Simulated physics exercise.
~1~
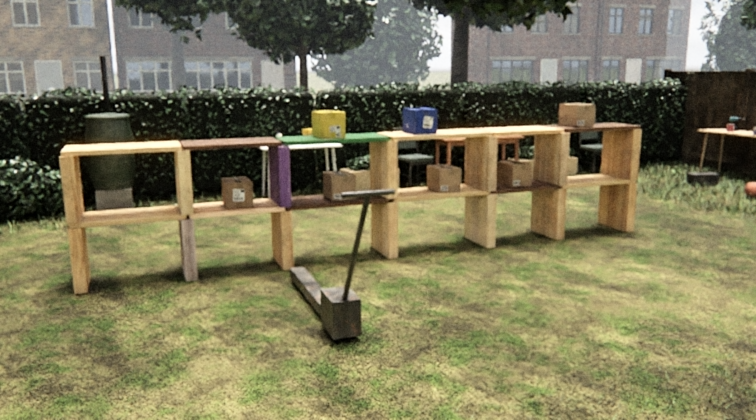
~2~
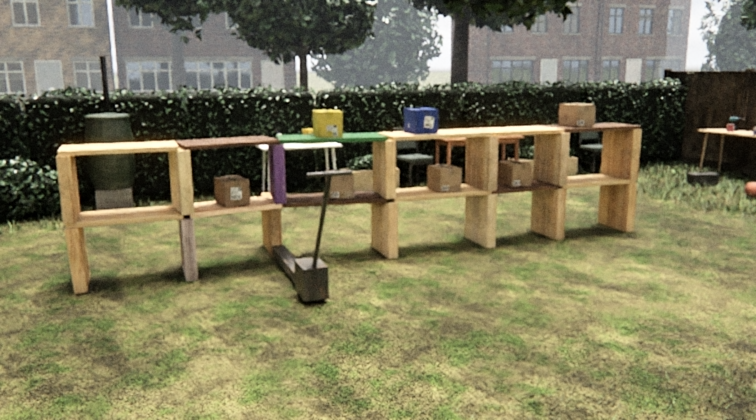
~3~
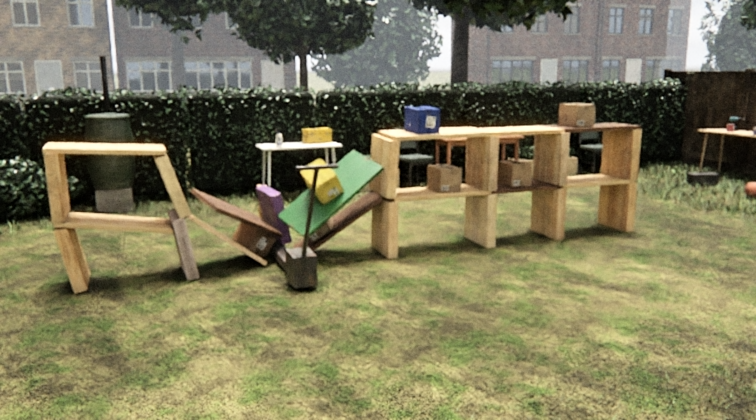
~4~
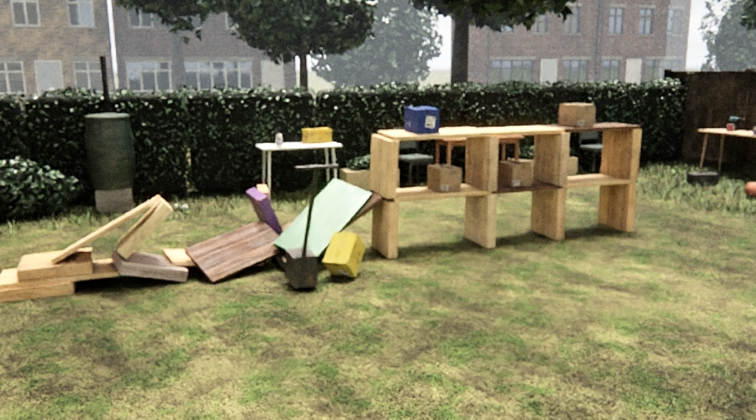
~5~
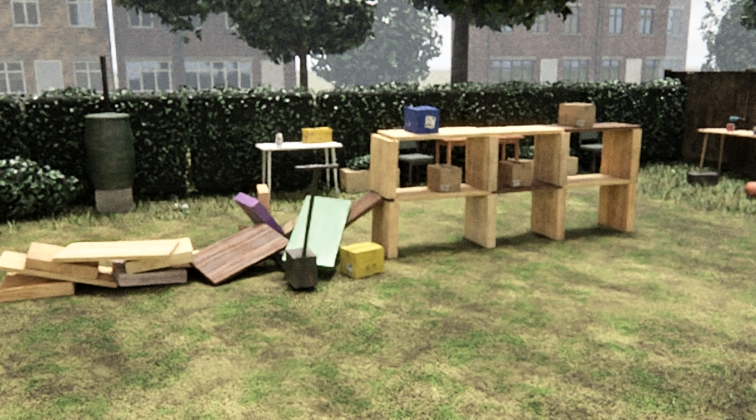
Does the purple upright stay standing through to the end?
No, the purple upright falls and ends up tipped over among the collapsed boards.
Grassy yard, a low jack with a tall handle sliding into two-tier shelving, the left side collapsing, the right side still standing.
